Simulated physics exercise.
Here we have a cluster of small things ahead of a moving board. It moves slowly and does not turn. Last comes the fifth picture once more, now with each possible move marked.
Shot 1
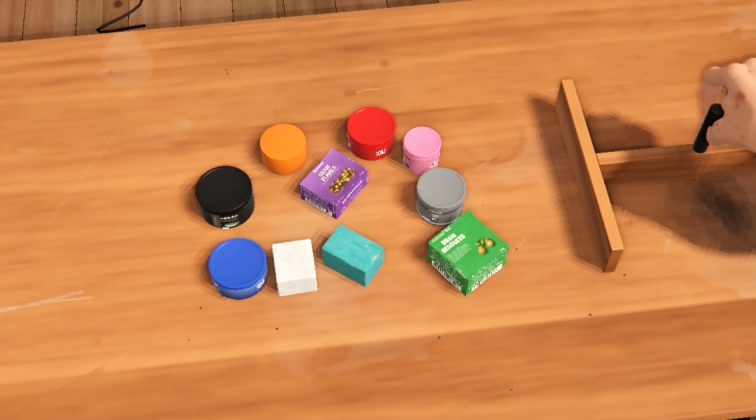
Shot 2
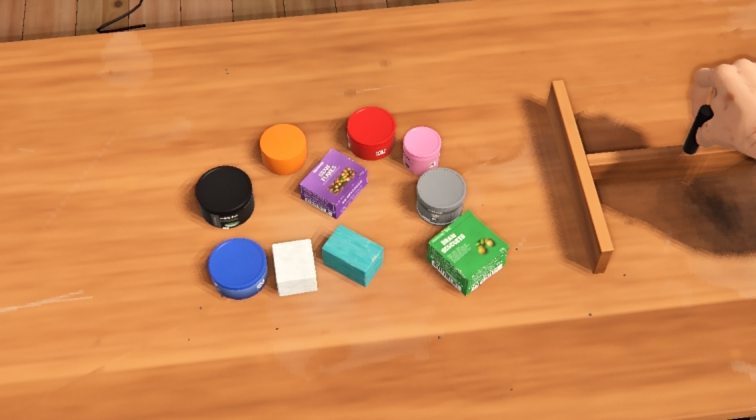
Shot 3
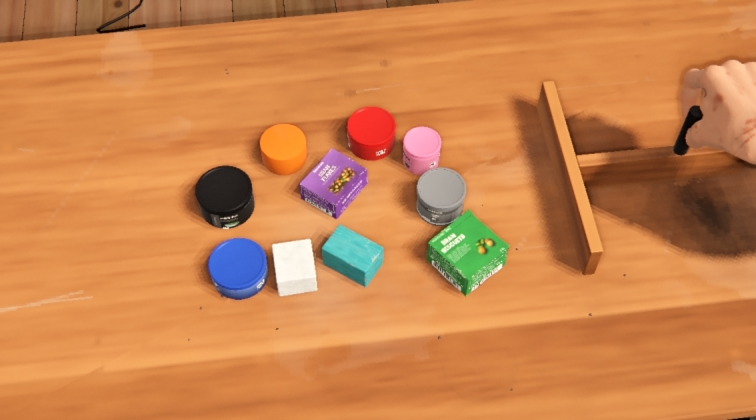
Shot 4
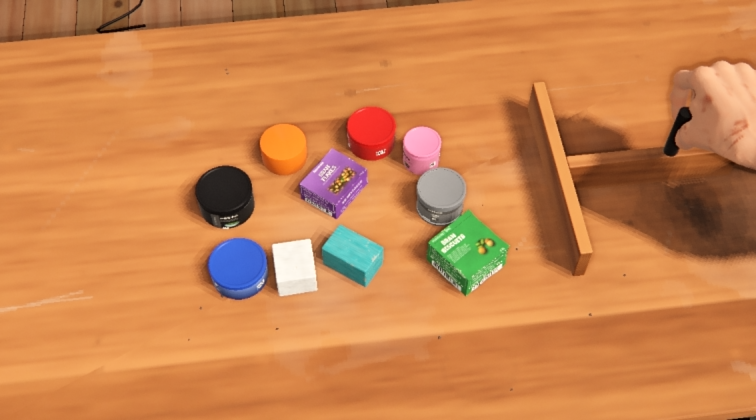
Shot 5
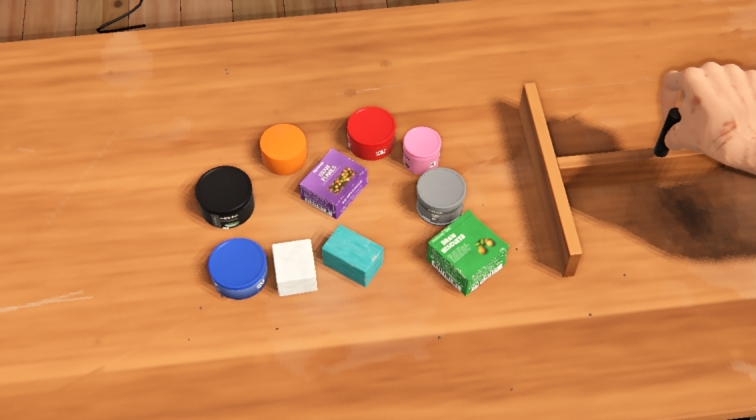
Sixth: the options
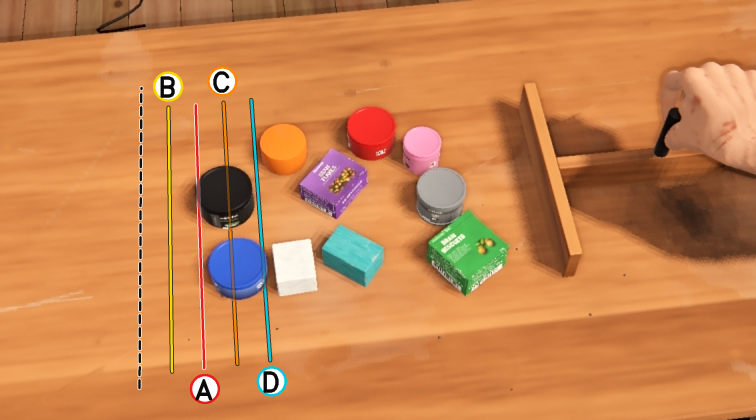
A hand slides a wooden board slowly left across the table toward several small, still containers.
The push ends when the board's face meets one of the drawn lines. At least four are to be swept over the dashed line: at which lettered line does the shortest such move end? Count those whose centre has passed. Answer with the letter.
A.
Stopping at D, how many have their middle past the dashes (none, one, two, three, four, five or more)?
One.
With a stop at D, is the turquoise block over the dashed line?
No.
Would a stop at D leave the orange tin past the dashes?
No.
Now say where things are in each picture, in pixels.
The first picture shows pink tub (422, 151); orange tin (284, 149); grey tin (441, 197).
The second picture shows board (581, 160); blue tub (239, 269).
The third picture shows board (571, 161); purple packet (334, 184).
The fourth picture shows board (561, 162); black jar (225, 197).
The fifth picture shows board (551, 163); red tub (372, 134); pink tub (422, 151); orange tin (284, 149).
On the marked copy, A at (200, 225); B at (170, 228); C at (230, 222); D at (260, 219); the dashed line at (141, 223).
Following A. Soon after the start, board (426, 176); black jar (225, 197); blue tub (239, 269); none across.
Later, board (298, 189); blue tub (138, 281); black jar (180, 212); none across.
In the end, board (199, 200); blue tub (35, 292); white block (84, 289); four across.
As for the rest, B gets five across, but is farther than needed; C gets only three across; D gets only one across.
